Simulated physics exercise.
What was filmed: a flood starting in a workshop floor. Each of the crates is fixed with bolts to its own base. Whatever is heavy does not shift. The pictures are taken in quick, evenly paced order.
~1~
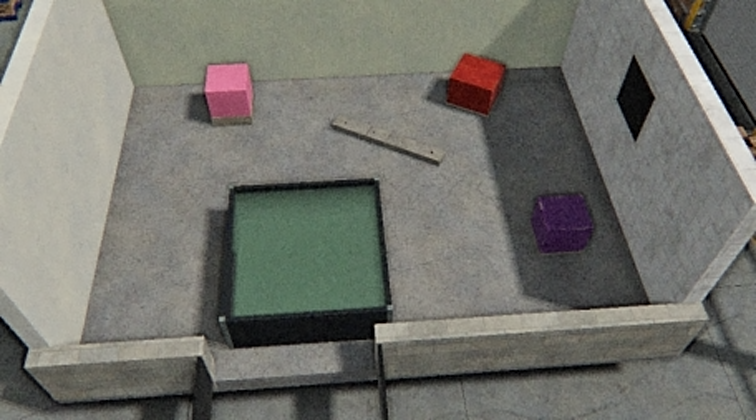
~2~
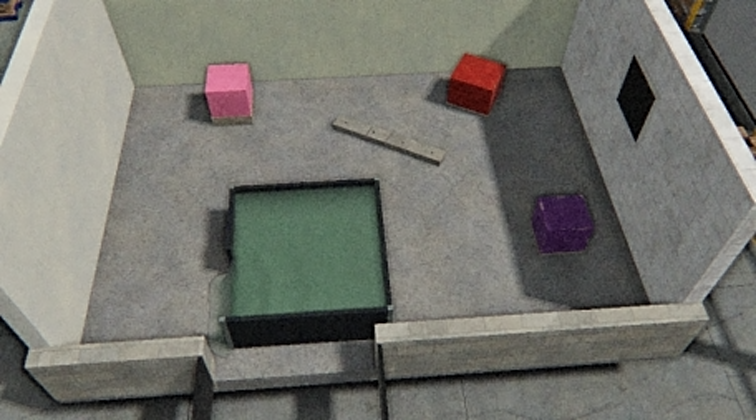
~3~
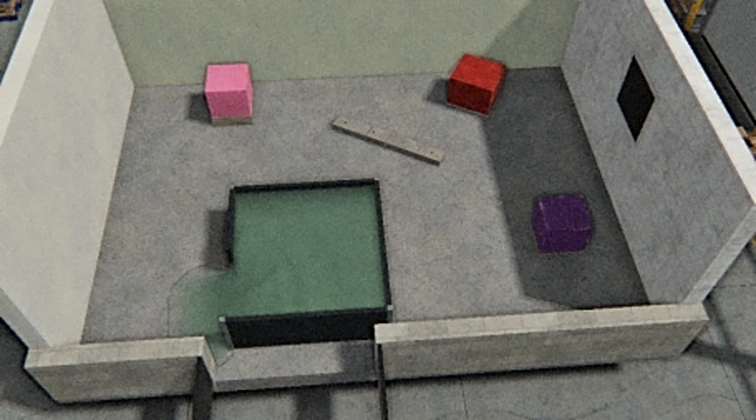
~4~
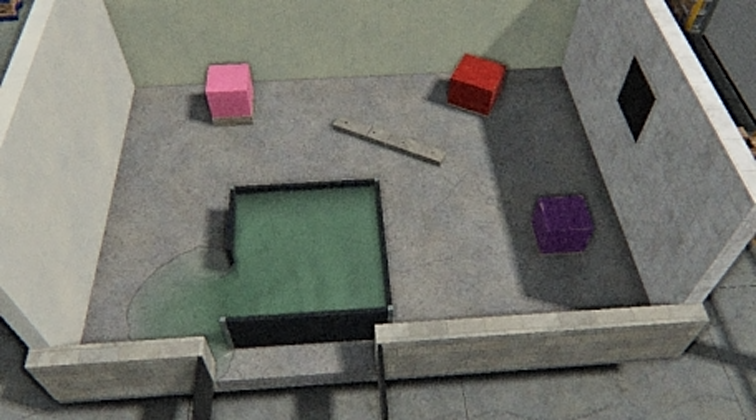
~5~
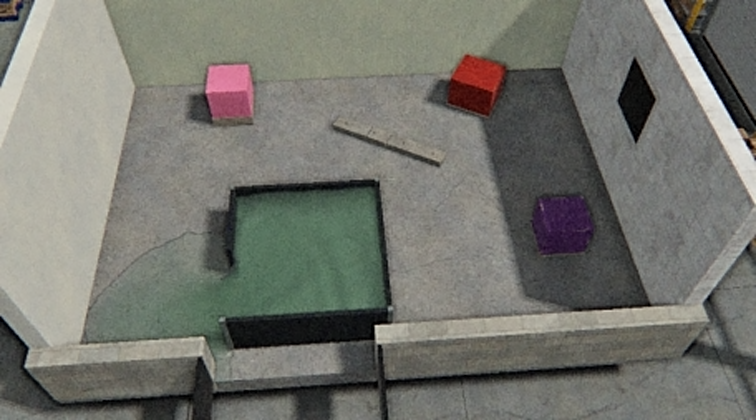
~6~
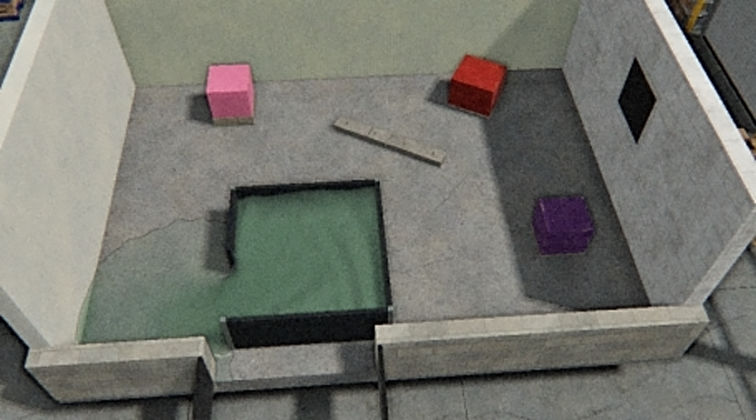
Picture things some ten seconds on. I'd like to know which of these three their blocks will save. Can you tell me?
The red crate will be a wet one; the pink crate will be a wet one; the purple crate will be a wet one.
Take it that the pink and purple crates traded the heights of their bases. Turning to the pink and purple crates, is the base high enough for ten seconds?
Pink: Is reached; purple: Stays clear.
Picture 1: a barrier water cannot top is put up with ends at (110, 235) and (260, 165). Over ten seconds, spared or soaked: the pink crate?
Well, the pink crate comes through dry in the end.
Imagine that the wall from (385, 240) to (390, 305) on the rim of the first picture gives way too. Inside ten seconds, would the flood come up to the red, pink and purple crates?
In that case the red crate is flooded, the pink crate is never flooded and the purple crate is flooded.
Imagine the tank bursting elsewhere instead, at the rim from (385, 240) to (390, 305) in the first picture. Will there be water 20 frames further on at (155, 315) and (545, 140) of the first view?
Point one: Still bare; point two: Reached by the flood.
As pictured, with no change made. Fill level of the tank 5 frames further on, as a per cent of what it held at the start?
It works out to roughly 72 %.
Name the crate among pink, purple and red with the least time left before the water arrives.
That would be the pink-painted one.
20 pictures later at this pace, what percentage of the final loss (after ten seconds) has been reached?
Close to 15 out of every hundred.
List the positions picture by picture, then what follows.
In the first picture, still water in the tank at (306, 248).
In the second picture, water pours out at (234, 301) and has run to a hidden place.
In the third picture, water pours out at (234, 303) and has run to (187, 280).
In the fourth picture, the front is at (133, 314), out from the gap at (235, 303).
In the fifth picture, water pours out at (235, 304) and has run to (93, 333).
In the sixth picture, water pours out at (235, 303) and has run to (97, 271).
A moment on, water covers 10 % of the floor; the red crate not reached, the pink crate not reached, the purple crate not reached.
Next, water covers 20 % of the floor; the red crate not reached, the pink crate not reached, the purple crate not reached.
Then, water covers 40 % of the floor; the red crate not reached, the pink crate water round its plinth, the purple crate not reached.
Later, water covers 60 % of the floor; the red crate water round its plinth, the pink crate water round its plinth, the purple crate not reached.
In the end, water covers 95 % of the floor; the red crate was topped, the pink crate was topped, the purple crate was topped.
